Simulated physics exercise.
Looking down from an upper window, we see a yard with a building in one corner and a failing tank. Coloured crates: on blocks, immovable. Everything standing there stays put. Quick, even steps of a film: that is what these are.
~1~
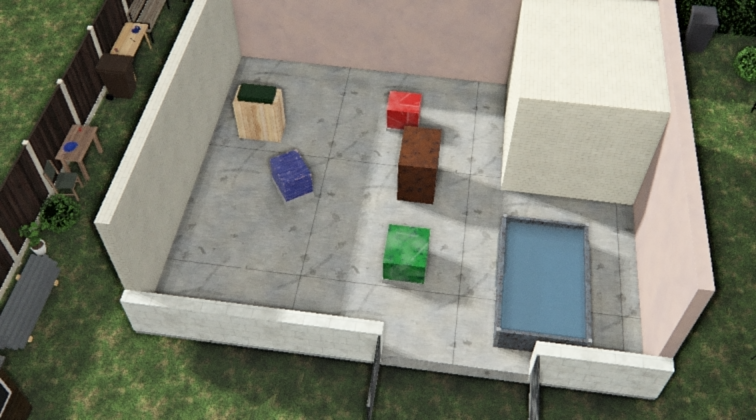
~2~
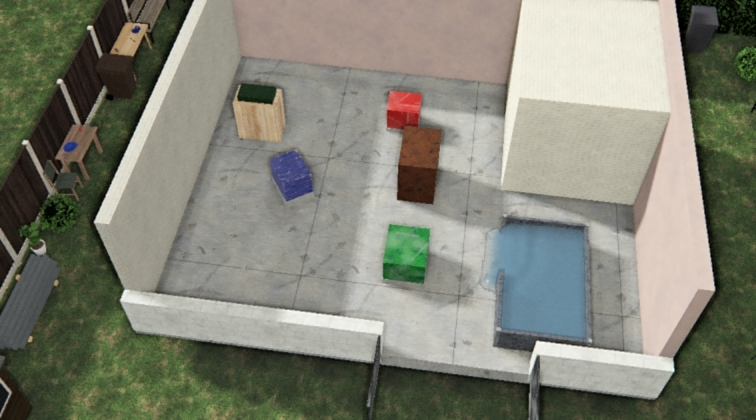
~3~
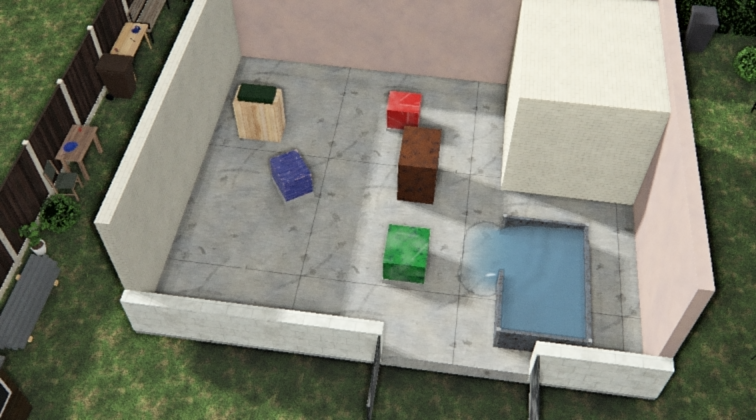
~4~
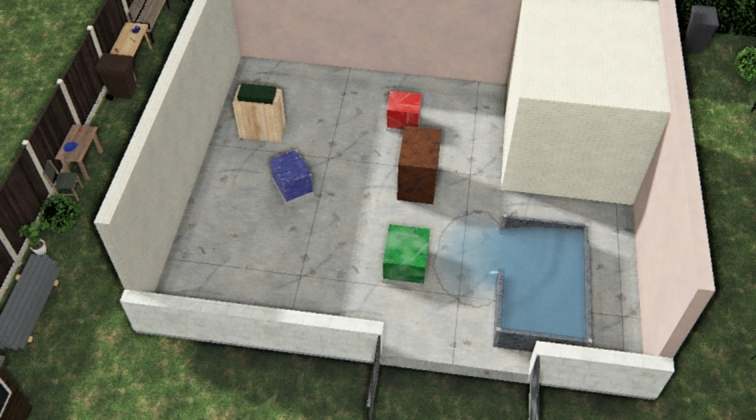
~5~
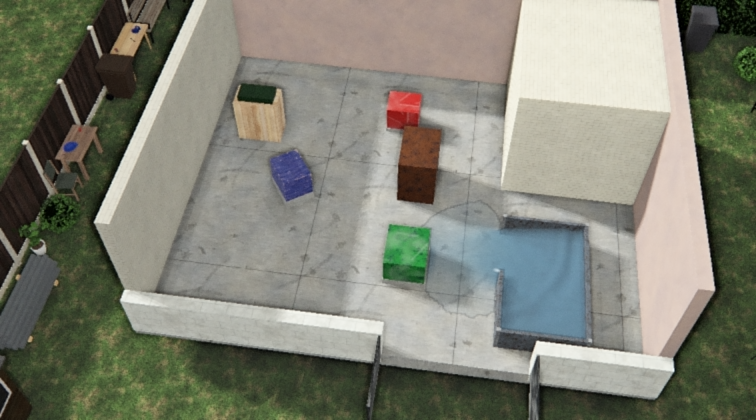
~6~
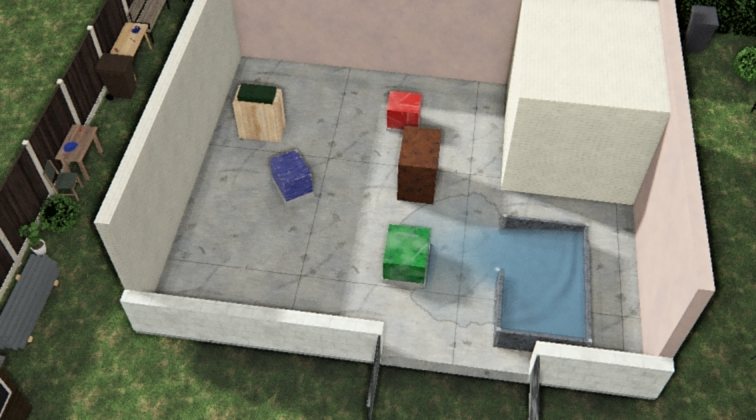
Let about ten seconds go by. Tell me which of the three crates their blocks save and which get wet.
In the end the blue crate is out of reach; the red crate is out of reach; the green crate is within reach.
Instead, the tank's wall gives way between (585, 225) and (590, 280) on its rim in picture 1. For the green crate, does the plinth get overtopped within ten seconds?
Result: Green crate is not reached.
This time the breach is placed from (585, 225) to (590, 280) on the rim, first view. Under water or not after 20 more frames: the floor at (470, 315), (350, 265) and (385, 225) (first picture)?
Spared, then spared, then sodden.
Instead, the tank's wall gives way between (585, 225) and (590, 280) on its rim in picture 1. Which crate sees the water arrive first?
Answer: The green-painted one.
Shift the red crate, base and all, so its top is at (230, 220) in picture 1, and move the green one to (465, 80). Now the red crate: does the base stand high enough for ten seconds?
The red crate simply gets reached.
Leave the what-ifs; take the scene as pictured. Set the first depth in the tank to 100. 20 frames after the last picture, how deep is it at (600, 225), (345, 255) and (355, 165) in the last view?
Taking the places in turn, I get roughly 0, 2 and 2 percent.
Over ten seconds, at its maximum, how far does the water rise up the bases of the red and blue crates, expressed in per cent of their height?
The first reaches around 60 in a hundred, the second around 70.
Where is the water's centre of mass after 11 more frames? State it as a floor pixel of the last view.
Close to (485, 262).
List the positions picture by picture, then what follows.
In the first frame, still water in the tank at (544, 278).
In the second frame, water pours out at (502, 255) and has run to (495, 232).
In the third frame, the front is at (474, 229), out from the gap at (502, 256).
In the fourth frame, the front is at (439, 268), out from the gap at (502, 256).
In the fifth frame, the front is at a hidden place, out from the gap at (502, 257).
In the sixth frame, water pours out at (502, 256) and has run to a hidden place.
A moment on, water covers 15 % of the floor; the blue crate not reached, the red crate not reached, the green crate water round its plinth.
Next, water covers 25 % of the floor; the blue crate water round its plinth, the red crate not reached, the green crate water round its plinth.
Then, water covers 45 % of the floor; the blue crate water round its plinth, the red crate water round its plinth, the green crate water round its plinth.
Later, water covers 65 % of the floor; the blue crate water round its plinth, the red crate water round its plinth, the green crate water round its plinth.
In the end, water covers 85 % of the floor; the blue crate stayed above the water, the red crate stayed above the water, the green crate was topped.
